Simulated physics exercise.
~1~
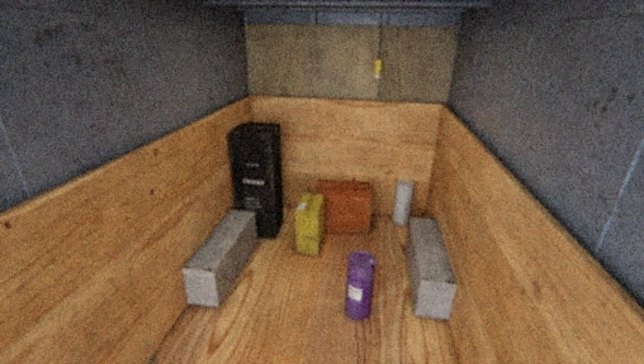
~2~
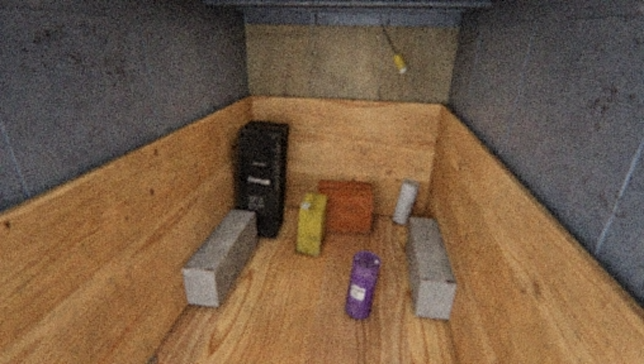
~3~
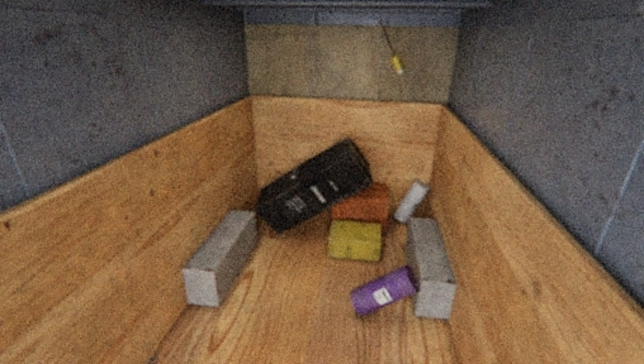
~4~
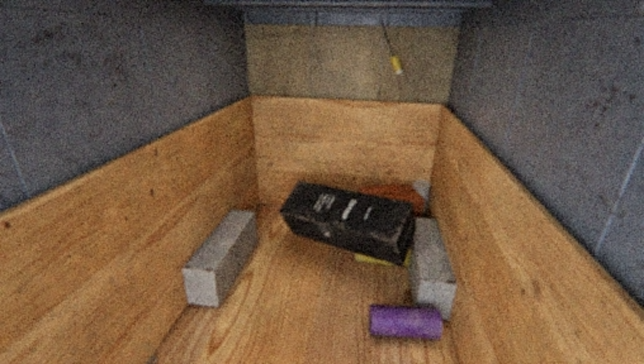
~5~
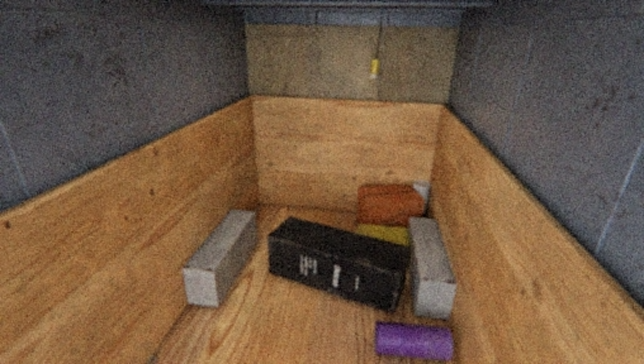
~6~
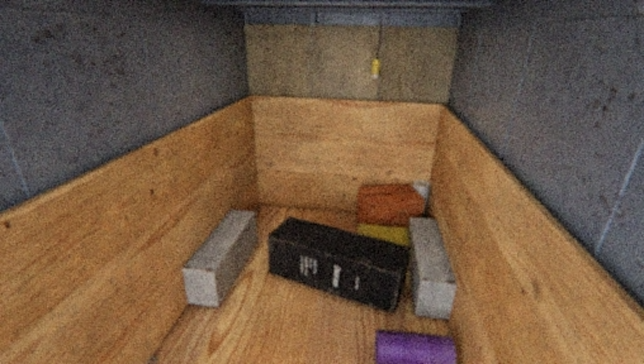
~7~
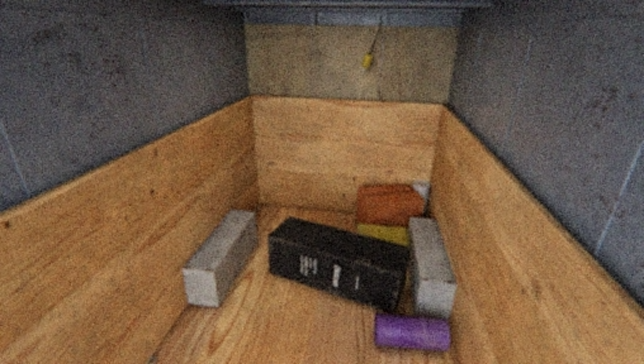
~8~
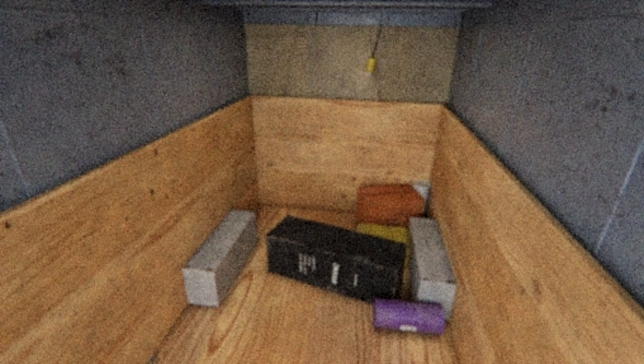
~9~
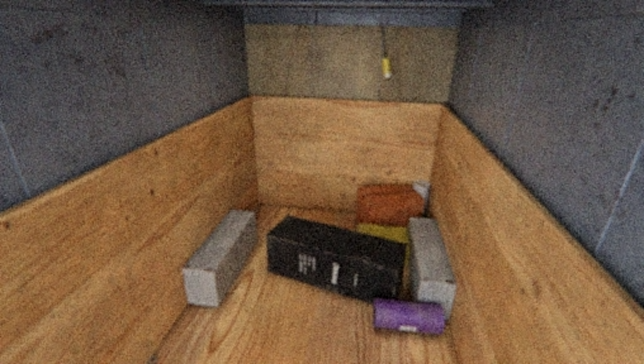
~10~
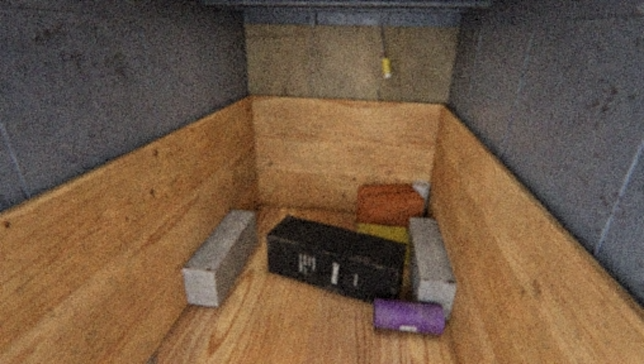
Van load bay with boxes and canisters sliding right, the tall black box toppling, and everything settling against the right side.
